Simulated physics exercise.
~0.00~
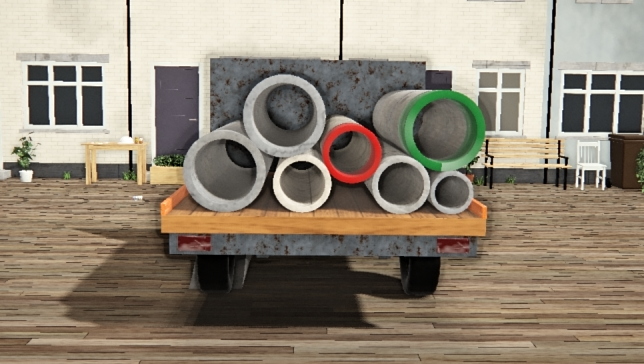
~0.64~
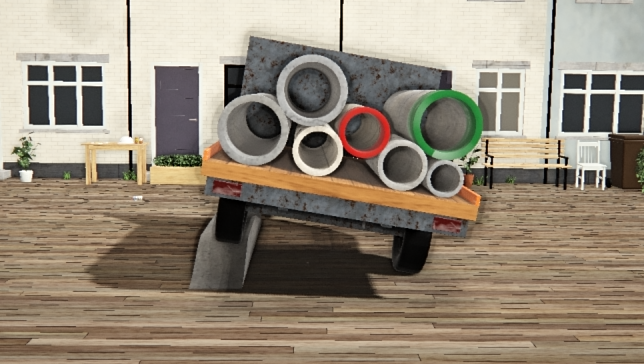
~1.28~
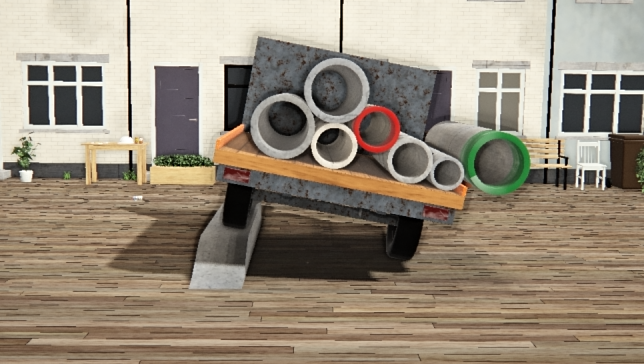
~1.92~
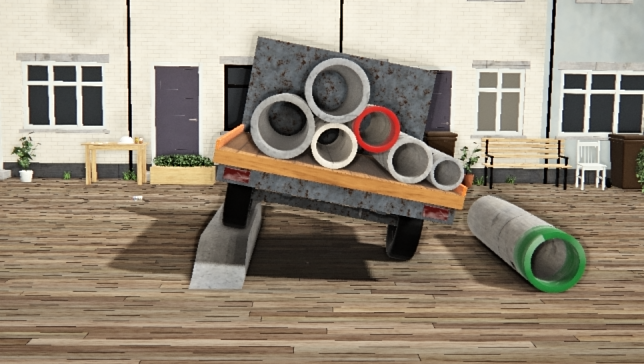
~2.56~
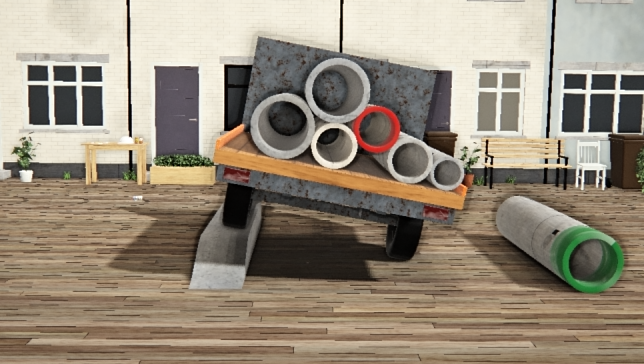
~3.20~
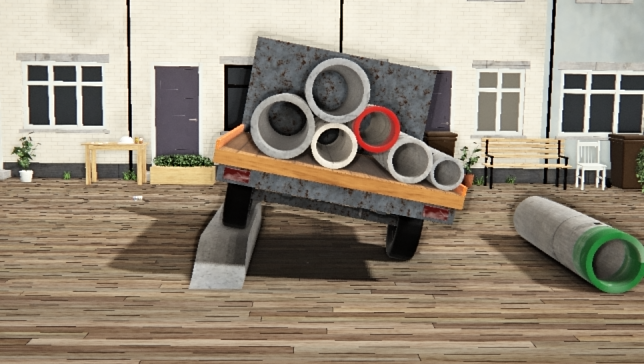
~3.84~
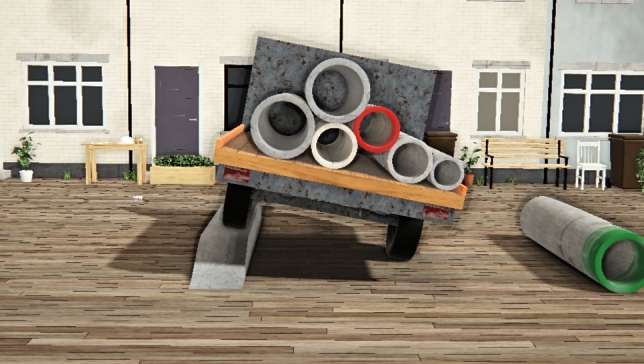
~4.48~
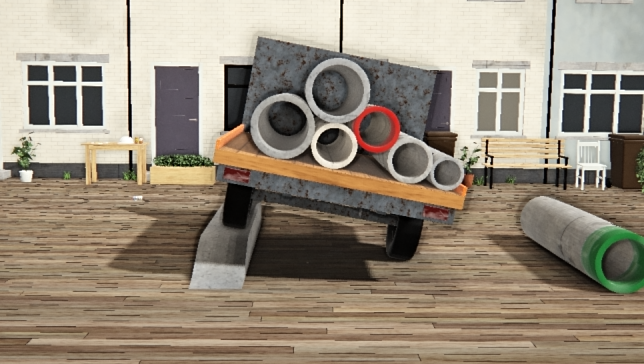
Outside pale terraced houses, a trailer of concrete pipes tilting right, the green-ended pipe rolling off and stopping on the ground.
